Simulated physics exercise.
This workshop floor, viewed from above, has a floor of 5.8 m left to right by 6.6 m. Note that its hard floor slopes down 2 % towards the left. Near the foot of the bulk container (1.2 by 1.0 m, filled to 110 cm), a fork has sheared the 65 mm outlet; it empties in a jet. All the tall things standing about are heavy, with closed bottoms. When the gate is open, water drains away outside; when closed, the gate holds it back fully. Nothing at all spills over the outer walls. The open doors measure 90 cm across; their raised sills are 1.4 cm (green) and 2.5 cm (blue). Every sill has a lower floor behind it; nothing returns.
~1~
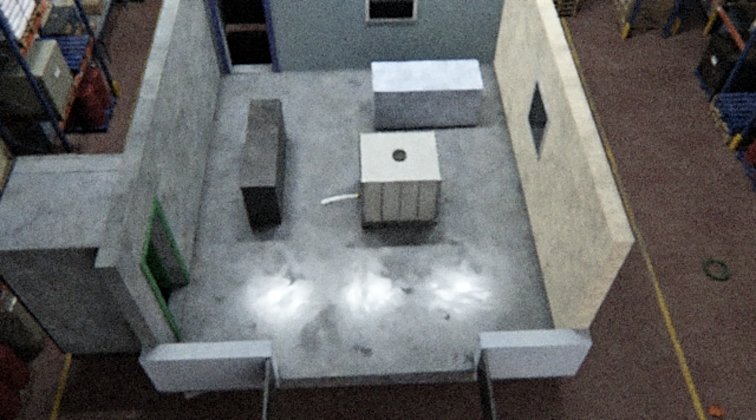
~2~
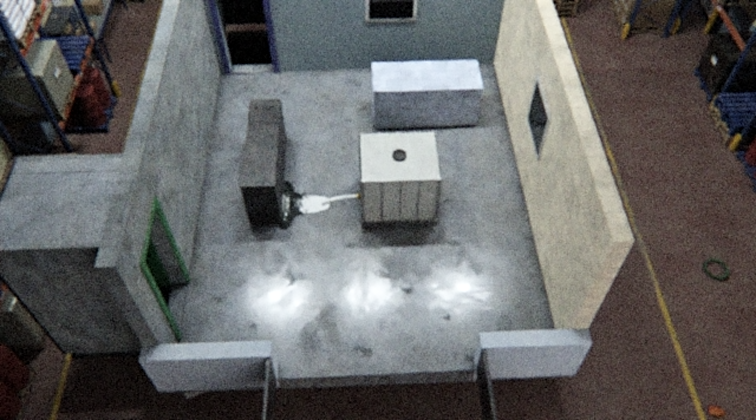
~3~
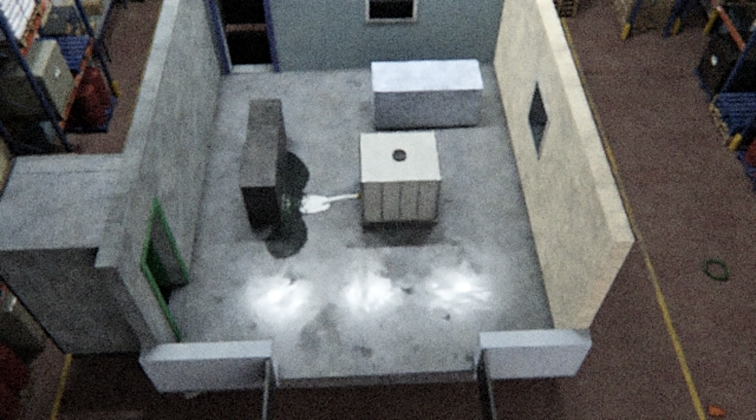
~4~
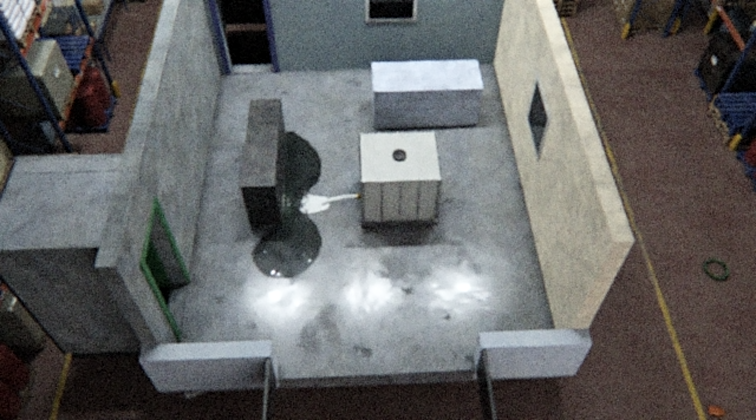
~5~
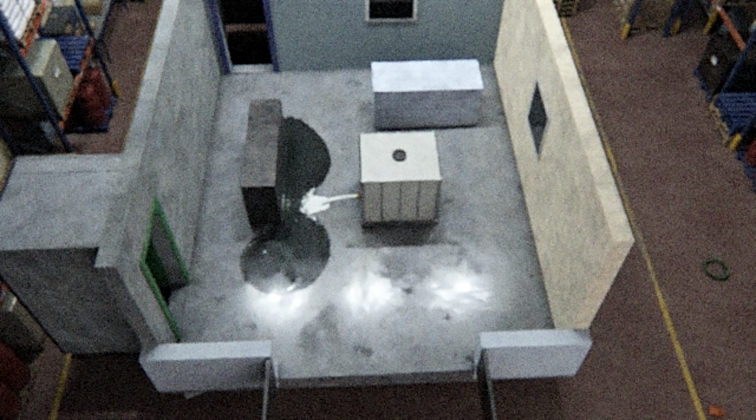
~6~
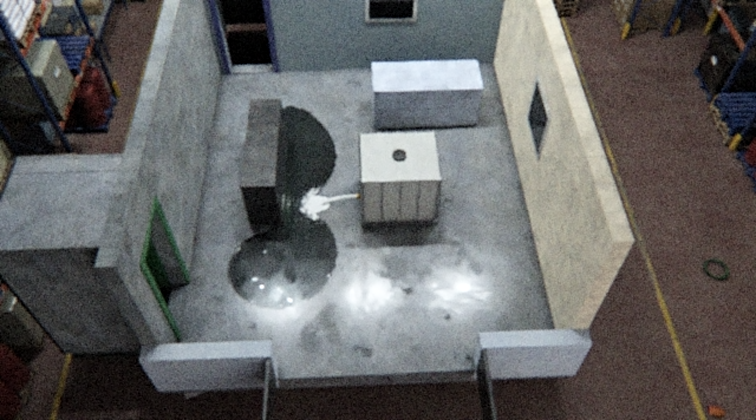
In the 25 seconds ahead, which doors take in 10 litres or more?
Green door yes, blue door no.
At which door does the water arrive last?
It is the blue one.
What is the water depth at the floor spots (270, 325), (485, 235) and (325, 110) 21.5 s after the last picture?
First spot 0.8 cm, second 0.0 cm, third 0.6 cm.
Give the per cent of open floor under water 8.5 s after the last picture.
Something near 30 per cent.
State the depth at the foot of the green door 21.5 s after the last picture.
Depth: Approx. 3.0 cm.
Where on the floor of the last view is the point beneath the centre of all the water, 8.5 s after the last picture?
The water's centre sits near (258, 196).
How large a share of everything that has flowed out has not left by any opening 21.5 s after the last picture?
I'd say roughly 90 in a hundred, give or take.
Then, 1.5 s after the last picture water covers 15 % of the floor and is deepest (2 cm) near (292, 194); green door not reached, blue door not reached.
Then, 4.5 s after the last picture water covers 25 % of the floor and is deepest (2 cm) near (292, 194); green door 1.6 cm at the sill, 0 L in, blue door 0.46 cm at the sill, 0 L in.
Then, 8.5 s after the last picture water covers 30 % of the floor and is deepest (3 cm) near (220, 78); green door 2.4 cm at the sill, 1 L in, blue door 1.6 cm at the sill, 0 L in.
Then, 12.5 s after the last picture water covers 35 % of the floor and is deepest (4 cm) near (220, 78); green door 2.8 cm at the sill, 7 L in, blue door 2.2 cm at the sill, 0 L in.
Then, 21.5 s after the last picture water covers 40 % of the floor and is deepest (4 cm) near (220, 83); green door 3.2 cm at the sill, 28 L in, blue door 2.5 cm at the sill, 0 L in.
